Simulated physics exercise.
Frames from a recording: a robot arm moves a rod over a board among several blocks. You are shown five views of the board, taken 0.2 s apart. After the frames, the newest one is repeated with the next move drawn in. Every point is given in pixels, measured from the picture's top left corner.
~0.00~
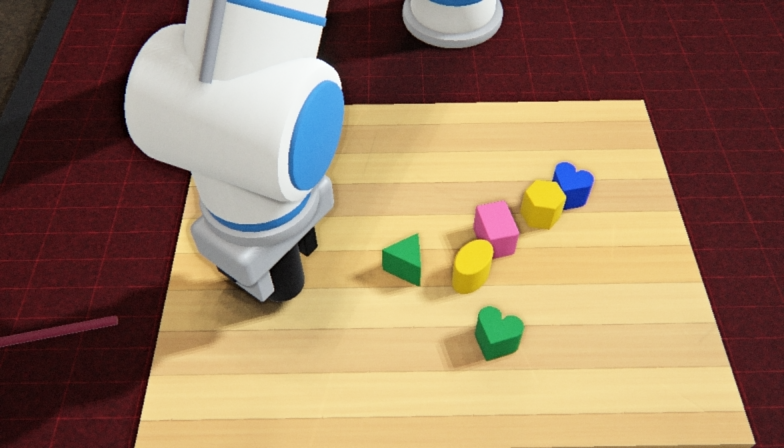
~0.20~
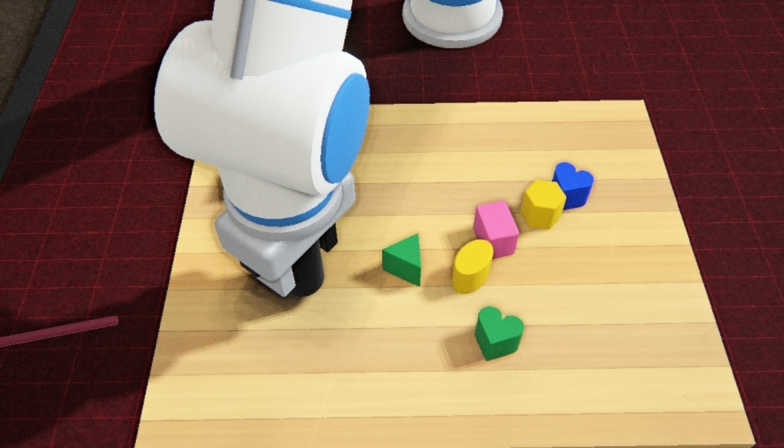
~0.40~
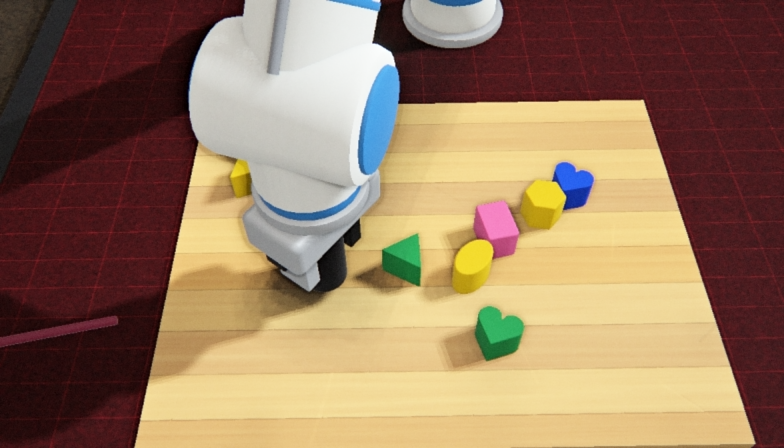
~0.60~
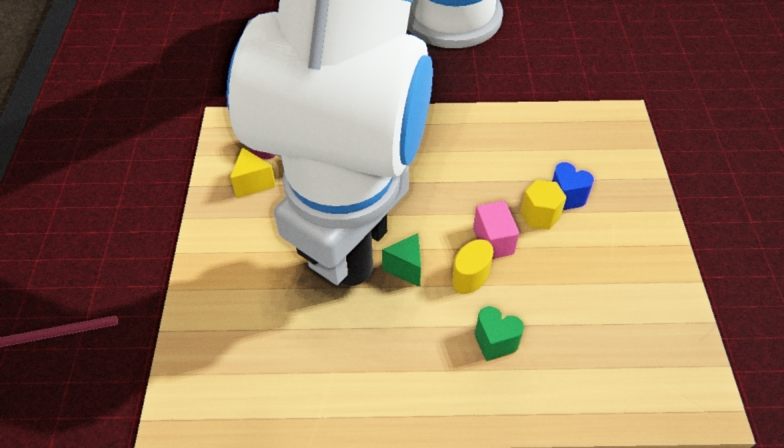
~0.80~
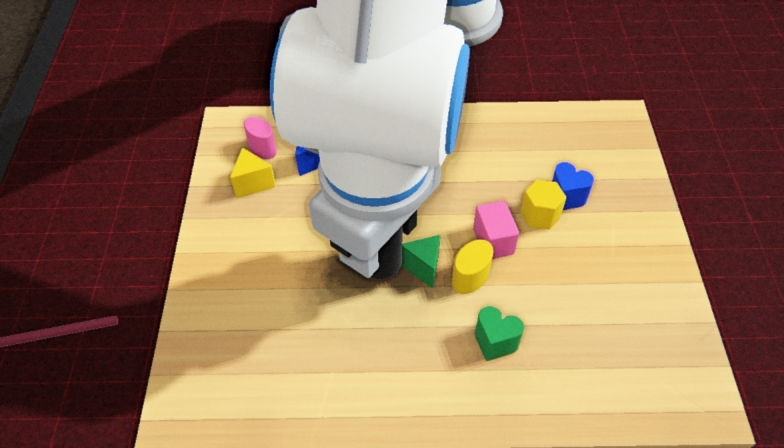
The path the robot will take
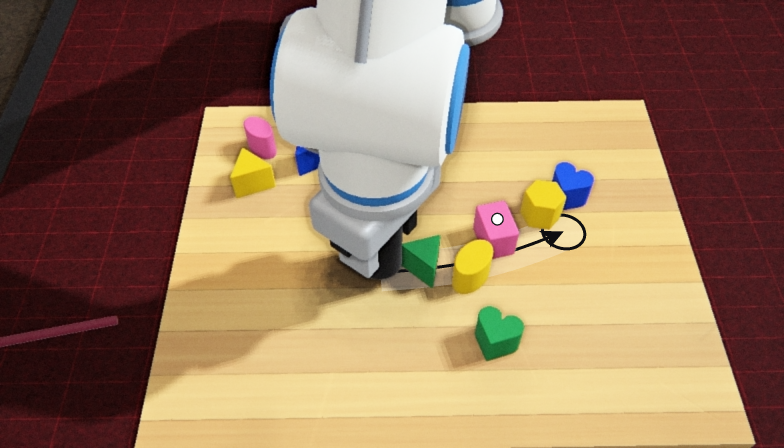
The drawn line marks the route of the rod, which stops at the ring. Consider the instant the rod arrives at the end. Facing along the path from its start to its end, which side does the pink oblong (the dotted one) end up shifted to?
It is displaced to the left.
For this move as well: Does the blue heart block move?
Going by the path, yes.
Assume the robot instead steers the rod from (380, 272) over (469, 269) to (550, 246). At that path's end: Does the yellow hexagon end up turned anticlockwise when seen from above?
I believe not.
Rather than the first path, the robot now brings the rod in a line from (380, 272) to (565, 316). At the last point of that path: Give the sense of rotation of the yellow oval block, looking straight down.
Short answer: Counterclockwise.
Path on the board, from (380, 272) over (446, 266) and (507, 252) to (564, 232); the dot is on the pink oblong.
On the path given first. One third of the way, rod at (448, 256); green three-sided block at (484, 243), turned 50° clockwise; yellow oval block at (503, 264), turned 35° clockwise; pink oblong at (502, 219), turned 20° anticlockwise.
Two thirds of the way, rod at (511, 242); green three-sided block at (549, 230), turned 30° clockwise; yellow oval block at (516, 270), turned 55° clockwise; pink oblong at (527, 203), turned 65° anticlockwise; yellow hexagon at (553, 181); blue heart block at (581, 170).
At the end, rod at (567, 221); green three-sided block at (605, 221), turned 80° clockwise; yellow oval block at (516, 270), turned 55° clockwise; pink oblong at (542, 187), turned 95° anticlockwise; yellow hexagon at (560, 159), turned 20° clockwise; blue heart block at (593, 160).
